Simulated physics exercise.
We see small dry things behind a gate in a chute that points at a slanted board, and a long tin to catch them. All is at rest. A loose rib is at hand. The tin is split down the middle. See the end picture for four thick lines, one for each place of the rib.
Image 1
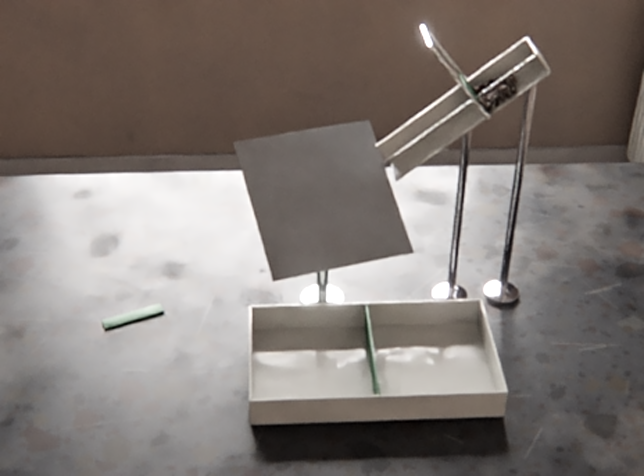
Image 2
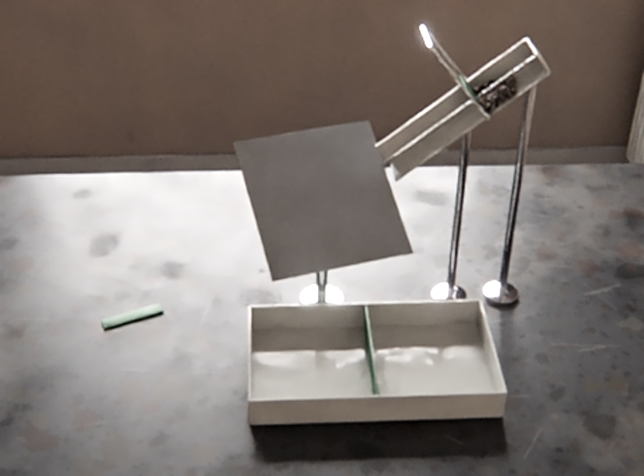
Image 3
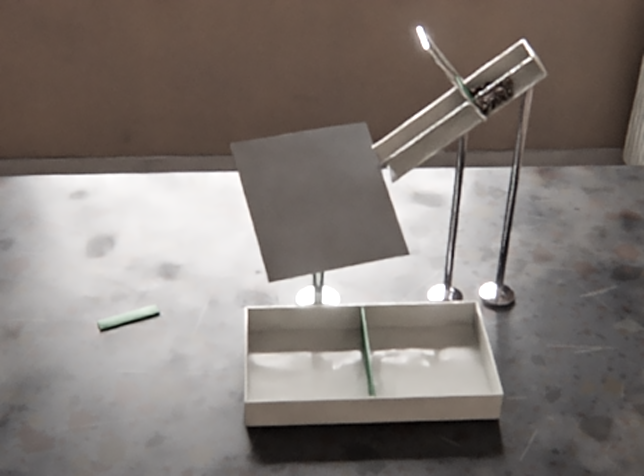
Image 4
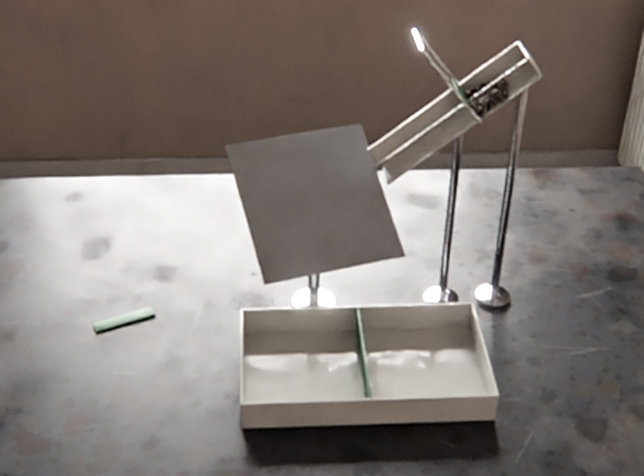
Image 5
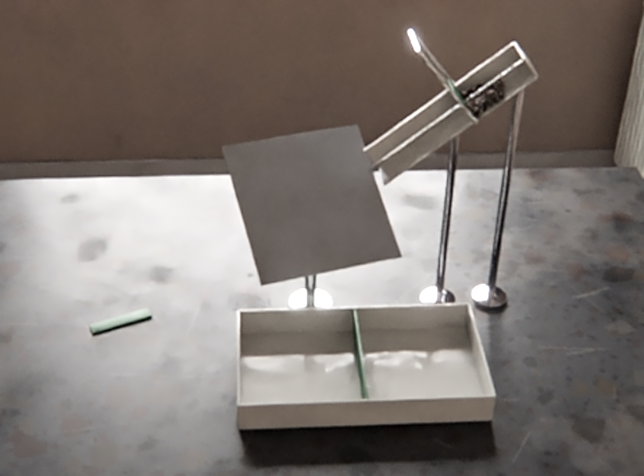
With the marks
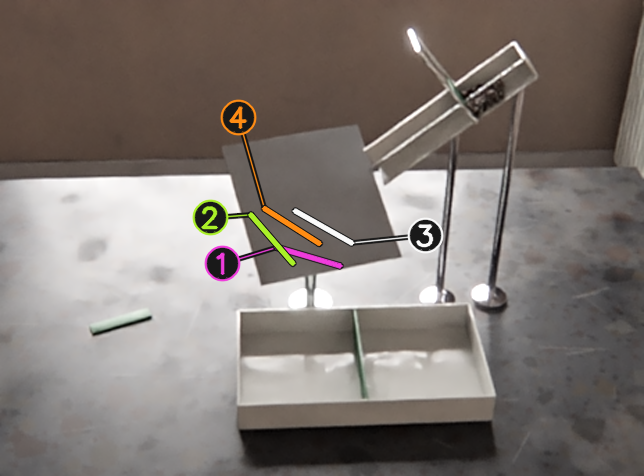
A square grey board stands tilted on a short metal stand at the centre of a mottled grey tabletop, seen from slightly above against a plain brown wall. Behind it, a pale chute on two metal posts slopes down leftward, holding small dark pieces behind a gate, while a cream tray with a green divider sits in front and a loose green strip lies left. Nothing on the table moves; only the camera shifts slightly, sliding the view a little leftward.
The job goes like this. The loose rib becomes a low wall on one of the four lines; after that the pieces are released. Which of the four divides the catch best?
The best line is 4.
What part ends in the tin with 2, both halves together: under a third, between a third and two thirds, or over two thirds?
Line 2 gives over two thirds.
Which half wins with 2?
The left half.
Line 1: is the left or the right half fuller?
Right.
On the marked copy, line 1 from (276, 247) to (340, 265); line 2 from (250, 214) to (292, 263); line 3 from (295, 210) to (351, 243); line 4 from (264, 208) to (319, 243).
For line 1, of what is caught, a small share in the left half, the bulk in the right.
For line 2, of what is caught, the bulk in the left half, a small share in the right.
For line 3, of what is caught, a small share in the left half, all but a few in the right.
For line 4, of what is caught, close to half in the left half, close to half in the right.
